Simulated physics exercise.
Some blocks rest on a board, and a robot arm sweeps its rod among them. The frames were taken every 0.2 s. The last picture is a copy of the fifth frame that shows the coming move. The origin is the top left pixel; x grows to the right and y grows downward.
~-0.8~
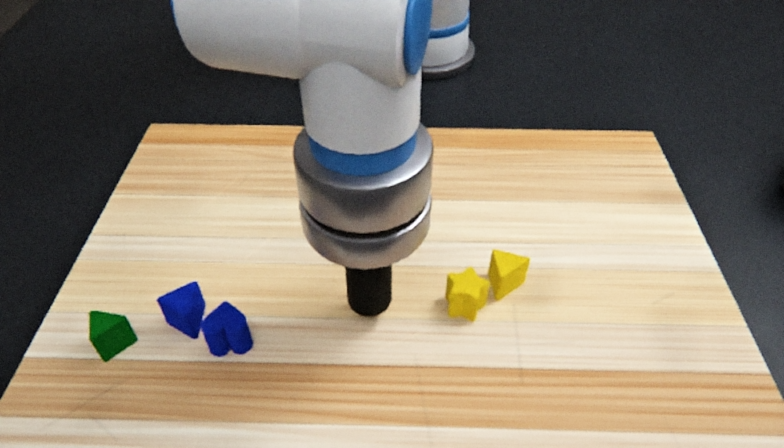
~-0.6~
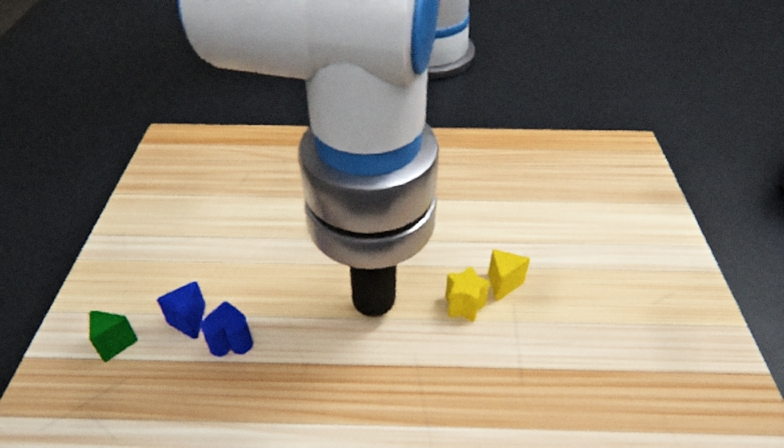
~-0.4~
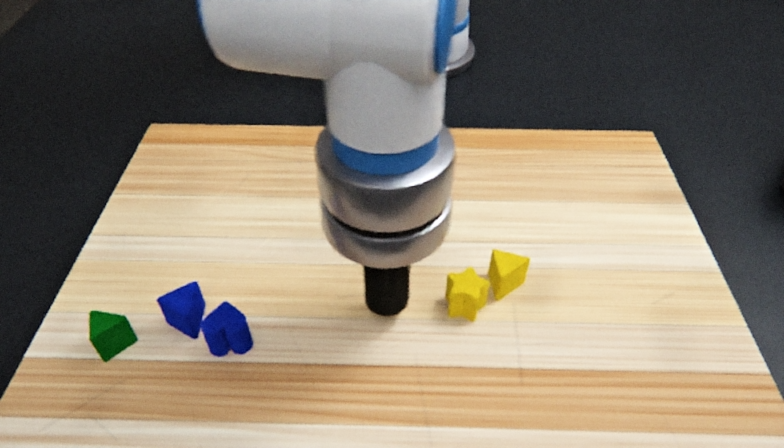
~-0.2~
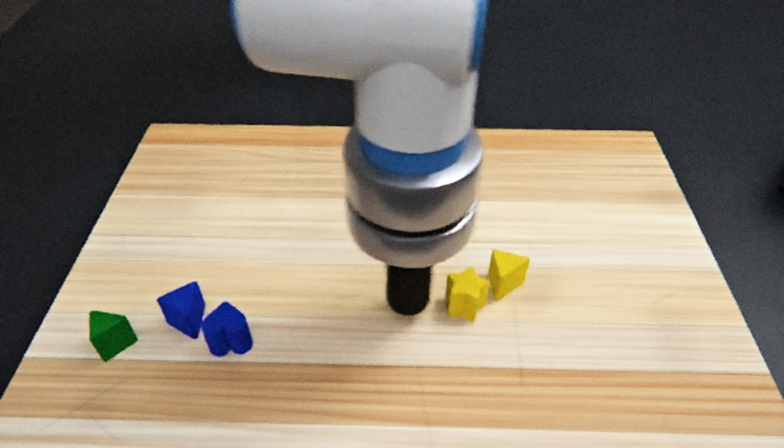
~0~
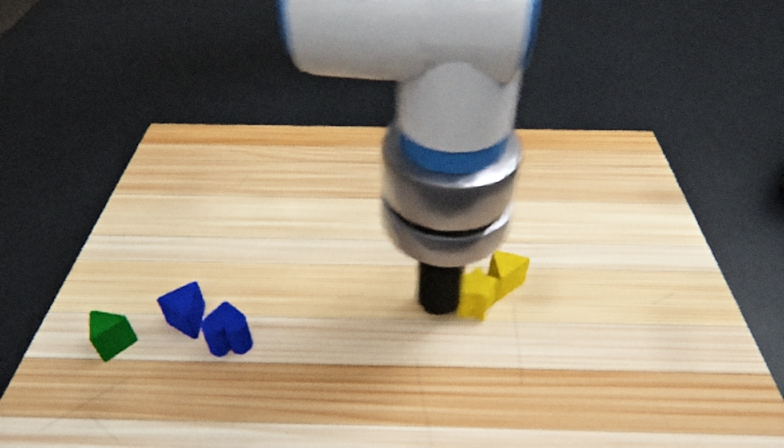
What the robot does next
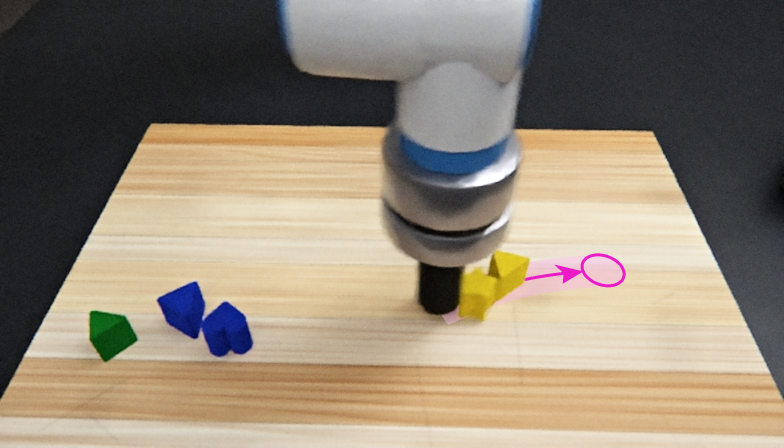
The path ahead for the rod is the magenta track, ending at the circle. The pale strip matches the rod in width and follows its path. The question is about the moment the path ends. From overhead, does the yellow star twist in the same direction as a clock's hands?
The answer is yes.
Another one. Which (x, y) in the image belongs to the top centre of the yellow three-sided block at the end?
My estimate: (621, 225).
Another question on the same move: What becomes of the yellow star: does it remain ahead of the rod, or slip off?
The rod will have lost it.
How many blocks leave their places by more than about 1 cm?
Two will move.
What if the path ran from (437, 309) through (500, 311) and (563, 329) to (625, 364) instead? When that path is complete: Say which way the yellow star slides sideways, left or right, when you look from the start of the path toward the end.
Left side.
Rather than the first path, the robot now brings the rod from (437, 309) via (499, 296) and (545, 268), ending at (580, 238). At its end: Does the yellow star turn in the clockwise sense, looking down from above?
That would be a yes.
The drawn path runs from (437, 309) by way of (491, 288) and (546, 276) to (603, 270).
On the path given first. One third of the way, rod at (493, 279); yellow star at (531, 279), turned 35° clockwise; yellow three-sided block at (534, 254), turned 70° anticlockwise.
Two thirds of the way, rod at (550, 266); yellow star at (555, 282), turned 95° clockwise; yellow three-sided block at (588, 238), turned 80° anticlockwise.
At the end, rod at (607, 260); yellow star at (555, 282), turned 95° clockwise; yellow three-sided block at (621, 225), turned 165° anticlockwise.
